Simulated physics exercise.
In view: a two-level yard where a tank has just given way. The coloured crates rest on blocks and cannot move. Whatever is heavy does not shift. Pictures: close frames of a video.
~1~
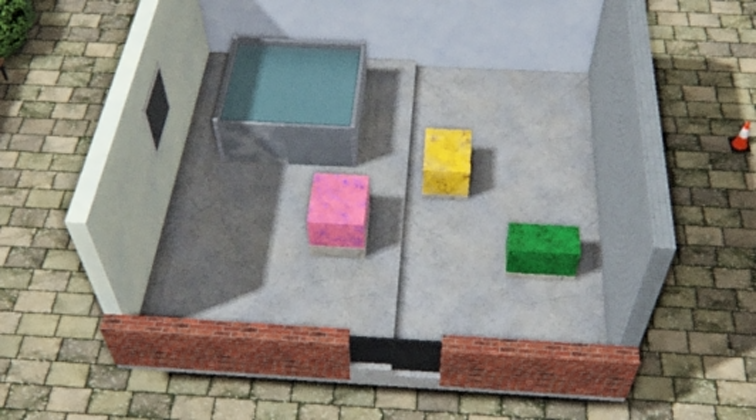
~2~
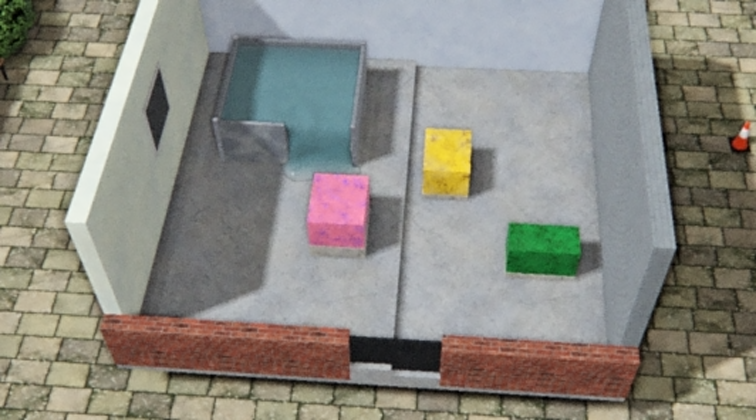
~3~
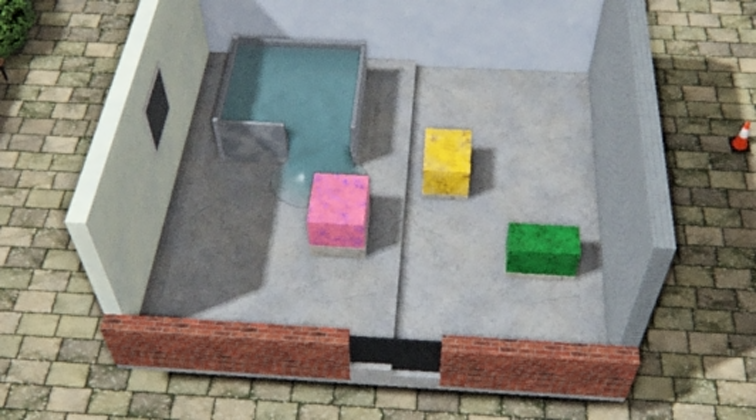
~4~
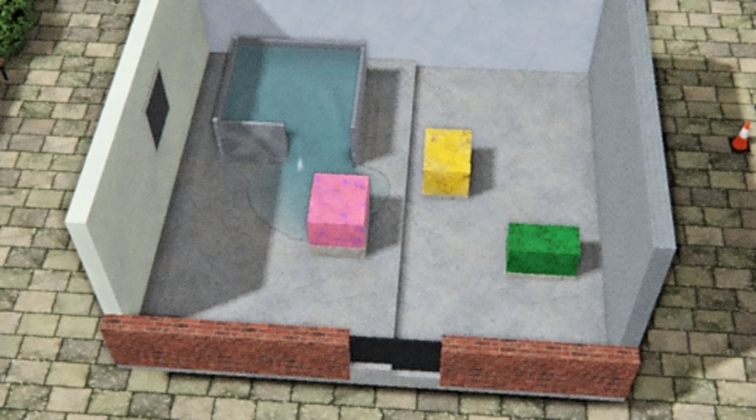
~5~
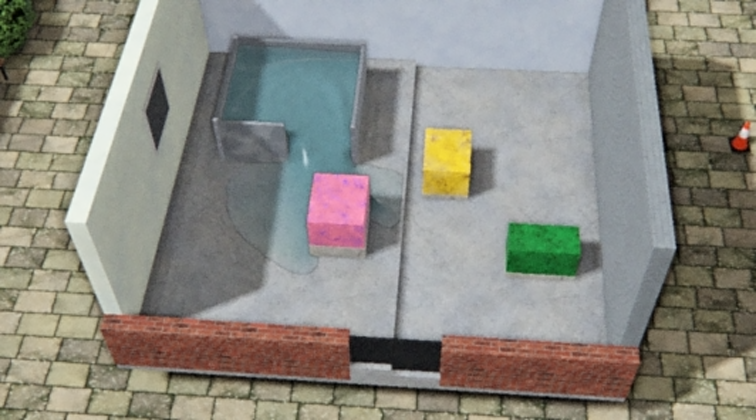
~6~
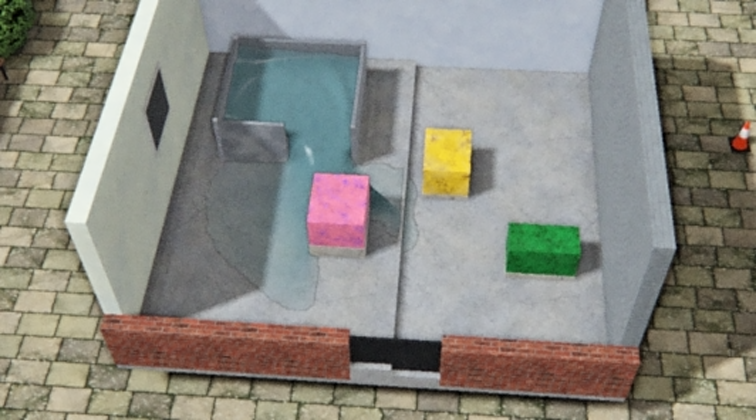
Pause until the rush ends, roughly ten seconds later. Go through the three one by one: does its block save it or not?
The yellow crate is not saved. The green crate is not saved. The pink crate is not saved.
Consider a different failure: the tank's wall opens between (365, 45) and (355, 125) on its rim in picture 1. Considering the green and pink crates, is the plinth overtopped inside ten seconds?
Observed: Green is doused; pink stays clear.
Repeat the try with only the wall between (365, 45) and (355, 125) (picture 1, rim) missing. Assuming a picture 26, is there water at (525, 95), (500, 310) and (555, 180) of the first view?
As listed: Wet, covered, covered.
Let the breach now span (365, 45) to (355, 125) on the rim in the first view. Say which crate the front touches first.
Answer: The one in yellow.
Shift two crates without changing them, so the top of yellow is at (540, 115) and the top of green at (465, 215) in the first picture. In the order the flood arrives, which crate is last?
Going by the pictures, it's the yellow-painted one.
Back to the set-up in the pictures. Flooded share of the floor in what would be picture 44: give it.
It comes to roughly 90 in a hundred.
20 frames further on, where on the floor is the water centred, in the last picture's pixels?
I'd put my finger on (322, 195).
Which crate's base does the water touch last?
I'd say the crate marked green is last.
A moment on, water covers 35 % of the floor; the yellow crate water round its plinth, the green crate water round its plinth, the pink crate water round its plinth.
Next, water covers 50 % of the floor; the yellow crate water round its plinth, the green crate water round its plinth, the pink crate water round its plinth.
Then, water covers 70 % of the floor; the yellow crate water round its plinth, the green crate water round its plinth, the pink crate water round its plinth.
Later, water covers 90 % of the floor; the yellow crate water round its plinth, the green crate water round its plinth, the pink crate water round its plinth.
In the end, water covers 95 % of the floor; the yellow crate was topped, the green crate was topped, the pink crate was topped.
